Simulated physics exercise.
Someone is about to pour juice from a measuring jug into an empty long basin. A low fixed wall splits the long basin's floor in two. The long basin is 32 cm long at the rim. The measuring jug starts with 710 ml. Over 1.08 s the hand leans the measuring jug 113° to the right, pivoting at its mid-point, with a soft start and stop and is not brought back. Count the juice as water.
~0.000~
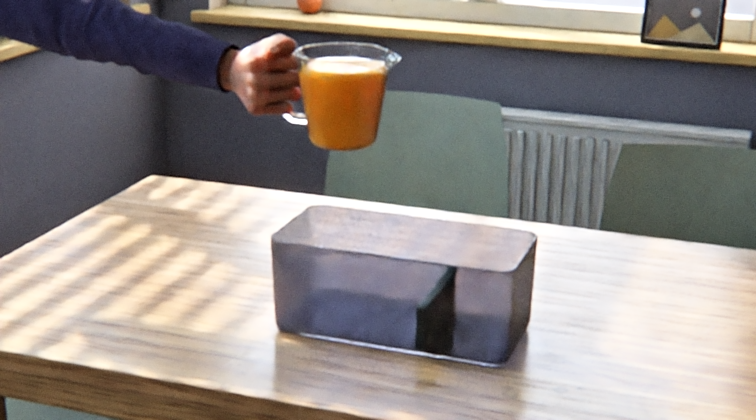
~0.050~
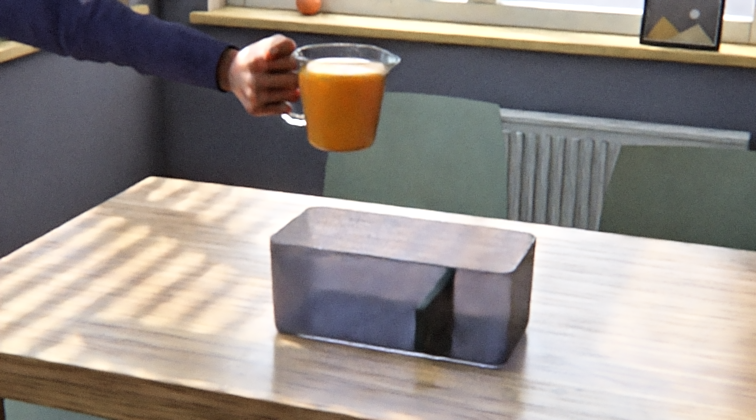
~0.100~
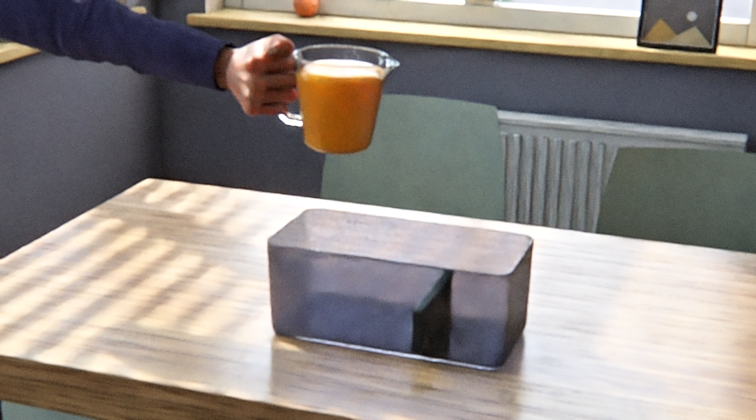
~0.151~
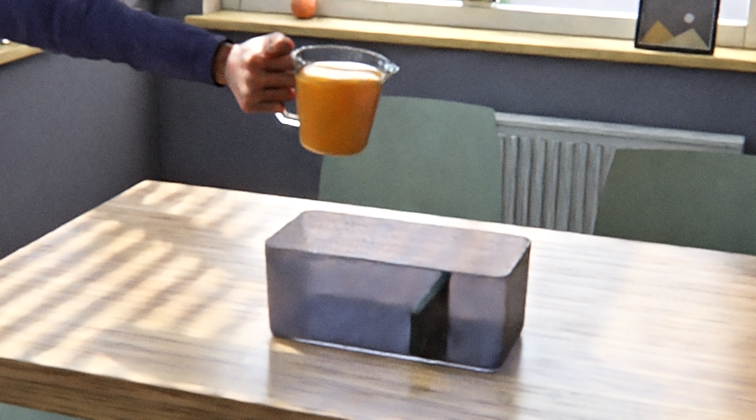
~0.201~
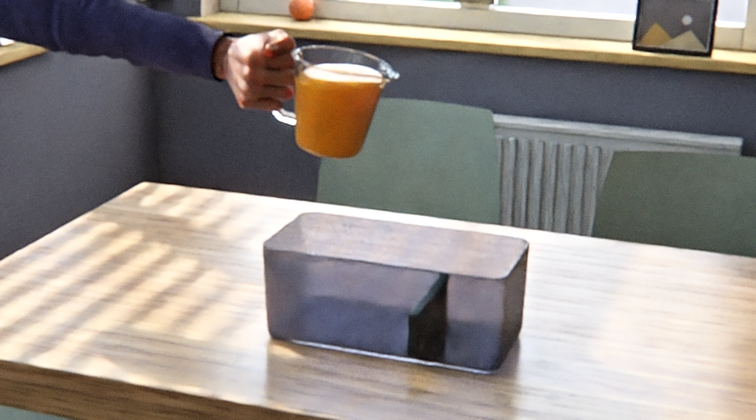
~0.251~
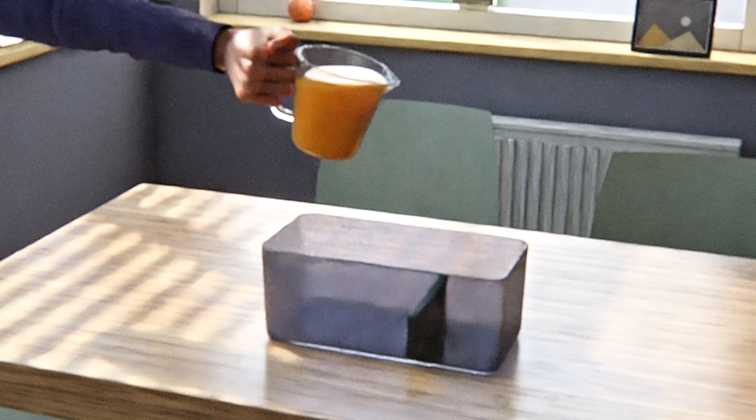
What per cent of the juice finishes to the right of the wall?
Roughly 66 per cent is past the wall.
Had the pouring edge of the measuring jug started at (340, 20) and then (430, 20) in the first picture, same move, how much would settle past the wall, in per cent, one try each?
First 5, then 70 per cent.
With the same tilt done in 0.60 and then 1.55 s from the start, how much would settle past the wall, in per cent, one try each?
In turn about 35 and 75 per cent.
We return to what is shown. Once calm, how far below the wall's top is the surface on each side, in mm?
Some 52 mm on the left and 30 mm on the right.
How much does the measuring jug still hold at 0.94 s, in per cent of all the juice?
Some 10 per cent.
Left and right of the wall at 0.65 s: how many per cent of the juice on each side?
Near 0 on the left, 10 on the right.
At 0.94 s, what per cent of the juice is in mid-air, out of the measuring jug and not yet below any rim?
About 18 per cent.
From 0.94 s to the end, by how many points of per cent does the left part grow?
About 20 per cent.
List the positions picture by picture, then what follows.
In the first frame, it leans 0°; its right rim is at (400, 59); the juice meets the walls at (305, 62) and (387, 69); the long basin's rim runs from (290, 222) to (526, 254); the wall's top is at (438, 289).
In the second frame, it leans 1°; its right rim is at (399, 61); the juice meets the walls at (304, 63) and (386, 71).
In the third frame, it leans 2°; its right rim is at (398, 65); the juice meets the walls at (303, 65) and (385, 74).
In the fourth frame, it leans 5°; its right rim is at (397, 70); the juice meets the walls at (302, 67) and (384, 77).
In the fifth frame, it leans 9°; its right rim is at (397, 77); the juice meets the walls at (302, 69) and (386, 80).
In the sixth frame, it leans 14°; its right rim is at (399, 84); the juice meets the walls at (303, 72) and (389, 82).
After 0.65 s the tilt is 74° and 65 per cent is still to pour, 0 is left of the wall and 9 right of it.
After 0.94 s the tilt is 109° and 9 per cent is still to pour, 13 is left of the wall and 60 right of it.
After 1.25 s the tilt is 113° and 0 per cent is still to pour, 33 is left of the wall and 65 right of it.
After 1.58 s the tilt is 113° and 0 per cent is still to pour, 33 is left of the wall and 66 right of it.
In the end 33 per cent lies left of the wall, 66 right of it and 1 outside.
